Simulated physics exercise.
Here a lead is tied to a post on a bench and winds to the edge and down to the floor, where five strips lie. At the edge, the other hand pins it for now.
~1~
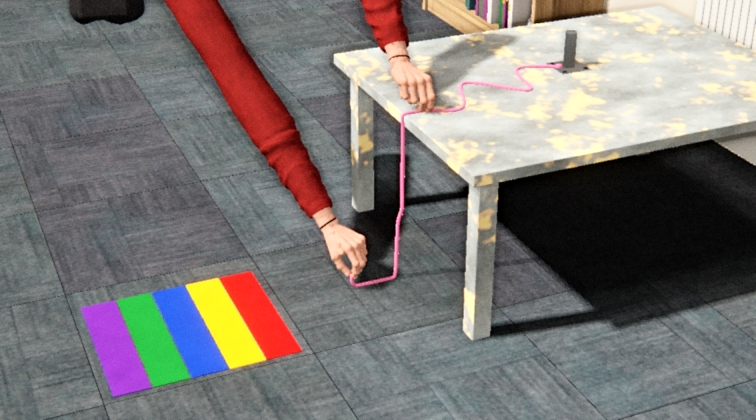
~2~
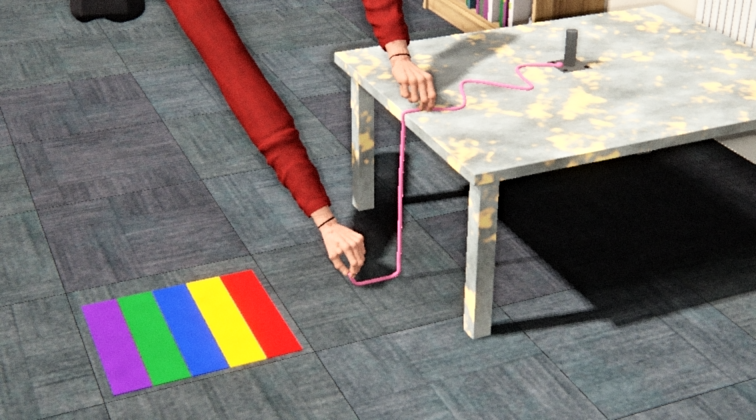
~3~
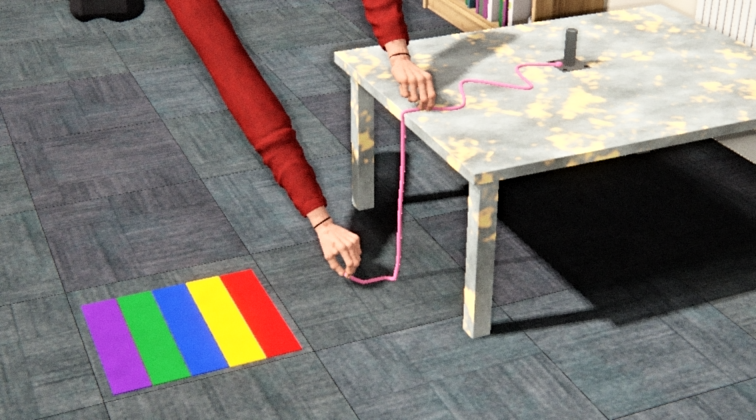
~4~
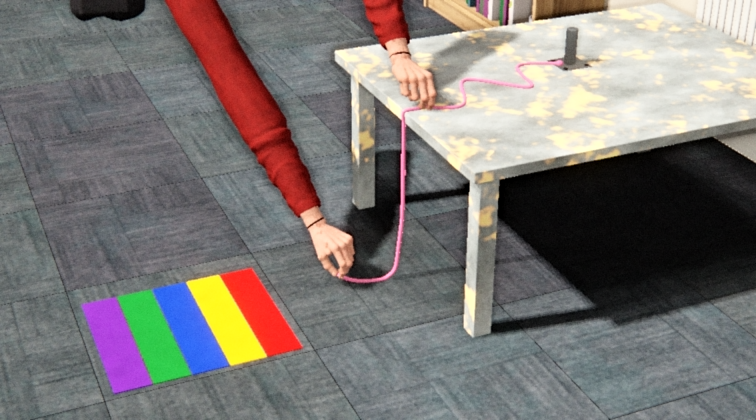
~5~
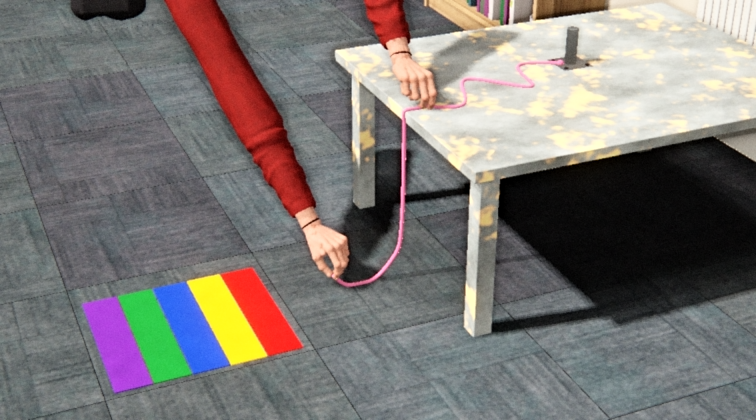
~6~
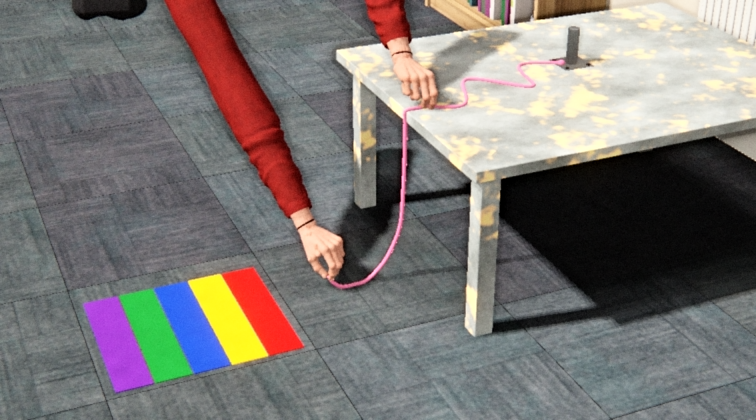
The clip opens on a pink cord winding from a post across a mottled table and down to the floor, beside five coloured strips, with one hand pressing it at the edge. The other hand draws the low end slightly left, and the cord's sharp bend softens into a curve.
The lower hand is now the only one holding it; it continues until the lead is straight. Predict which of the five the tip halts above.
I expect it over the purple strip.
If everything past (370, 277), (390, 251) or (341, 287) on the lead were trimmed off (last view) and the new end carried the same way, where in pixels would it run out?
Taking them in turn, it's about (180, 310), then about (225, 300), and finally about (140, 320).
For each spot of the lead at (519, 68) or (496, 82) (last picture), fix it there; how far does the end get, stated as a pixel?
(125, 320); (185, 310).
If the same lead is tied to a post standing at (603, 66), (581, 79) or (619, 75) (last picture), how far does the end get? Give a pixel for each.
About (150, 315), then (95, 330), then (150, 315).
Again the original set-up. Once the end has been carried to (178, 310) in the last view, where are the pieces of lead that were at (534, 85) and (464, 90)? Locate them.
Mark one about (484, 84), mark two about (399, 108).
A little later, end near (178, 310); over blue.
Next, end near (139, 318); over green.
When it is tight, end near (116, 323); over purple. Over purple.
